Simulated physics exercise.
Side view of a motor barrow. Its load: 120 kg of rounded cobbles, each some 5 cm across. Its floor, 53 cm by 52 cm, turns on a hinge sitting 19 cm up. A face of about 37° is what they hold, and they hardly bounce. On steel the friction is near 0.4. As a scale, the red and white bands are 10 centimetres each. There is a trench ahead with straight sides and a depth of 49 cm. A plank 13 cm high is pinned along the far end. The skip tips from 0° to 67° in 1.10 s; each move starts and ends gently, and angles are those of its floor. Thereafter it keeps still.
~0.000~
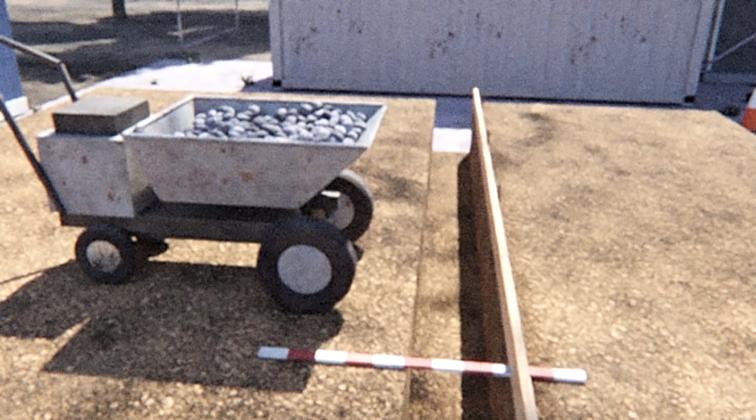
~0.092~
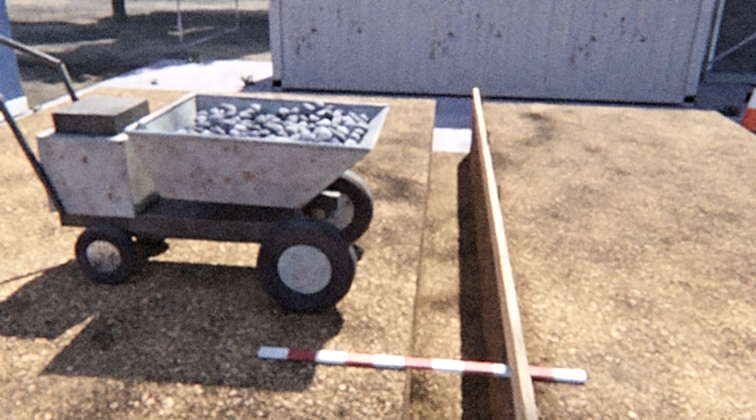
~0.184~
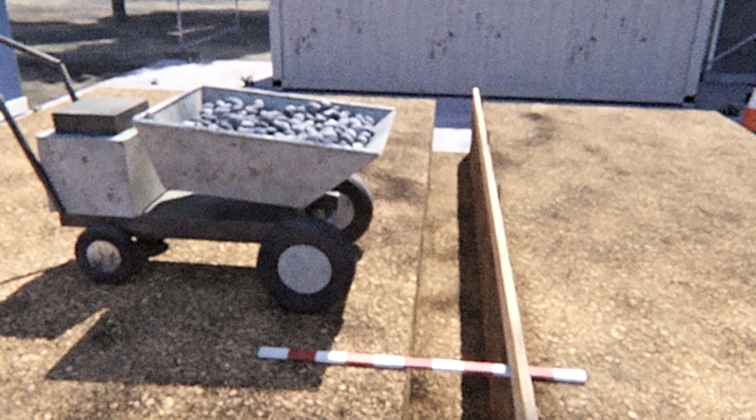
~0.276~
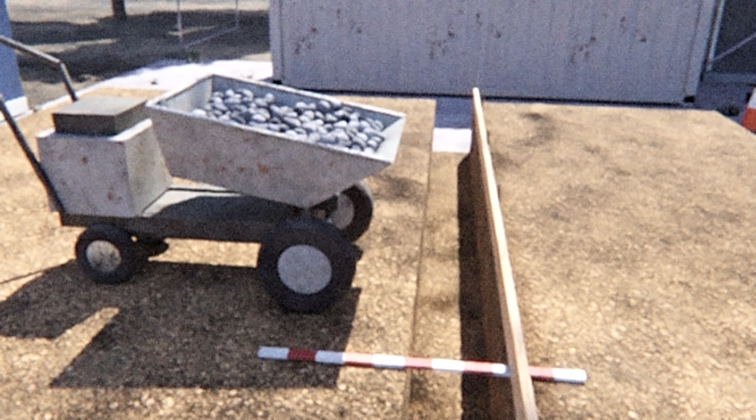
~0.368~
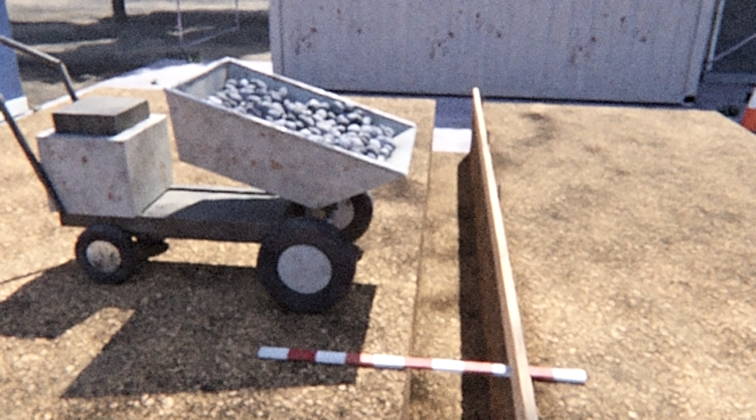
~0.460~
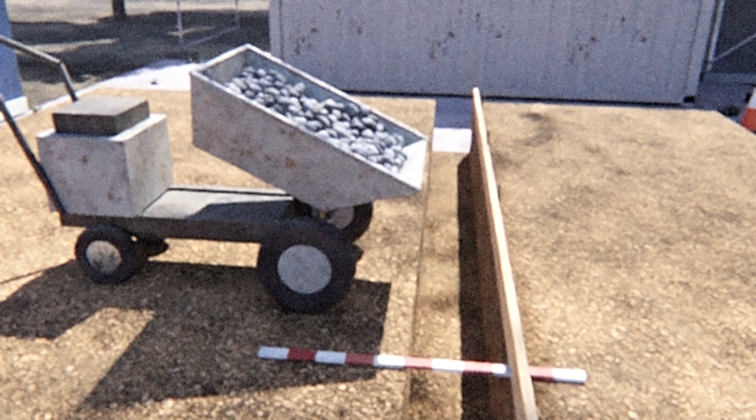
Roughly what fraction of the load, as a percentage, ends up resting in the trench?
Roughly 84 per cent of the load.
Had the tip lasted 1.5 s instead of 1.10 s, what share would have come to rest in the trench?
Expected share: Around 90%.
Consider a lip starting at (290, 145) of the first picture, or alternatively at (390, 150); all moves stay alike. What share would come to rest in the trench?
It'd be around 90 per cent and after that around 60 per cent.
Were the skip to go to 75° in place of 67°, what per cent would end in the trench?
Share in trench: Approx. 95%.
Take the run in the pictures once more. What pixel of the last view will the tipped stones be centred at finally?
Their middle ends up near (463, 362).
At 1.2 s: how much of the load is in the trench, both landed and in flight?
Roughly 35% by that time.
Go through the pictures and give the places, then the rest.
In the first frame, the skip is at 0°, its lip at (368, 148); the top of the load is at (331, 117).
In the second frame, the skip is at 1°, its lip at (371, 149); the top of the load is at (323, 115); the stones move at 0.2 m/s on average.
In the third frame, the skip is at 5°, its lip at (380, 154); the top of the load is at (244, 108); the stones move at 0.4 m/s on average.
In the fourth frame, the skip is at 11°, its lip at (392, 163); the top of the load is at (240, 102); the stones move at 0.6 m/s on average.
In the fifth frame, the skip is at 17°, its lip at (406, 175); the top of the load is at (241, 90); the stones move at 0.7 m/s on average.
In the sixth frame, the skip is at 25°, its lip at (420, 190); the top of the load is at (256, 80); the stones move at 0.7 m/s on average.
After 0.8 s the floor is at 56°; 100 % in the skip; the foremost stones are at (450, 221).
After 1.2 s the floor is at 67°; 61 % in the skip, 34 % in the trench, 4 % past the trench; the foremost stones are at (531, 272).
After 1.5 s the floor is at 67°; 20 % in the skip, 65 % in the trench, 15 % past the trench; the foremost stones are at (634, 295).
After 3.5 s the floor is at 67°; 0 % in the skip, 84 % in the trench, 16 % past the trench; the foremost stones are at (704, 297).
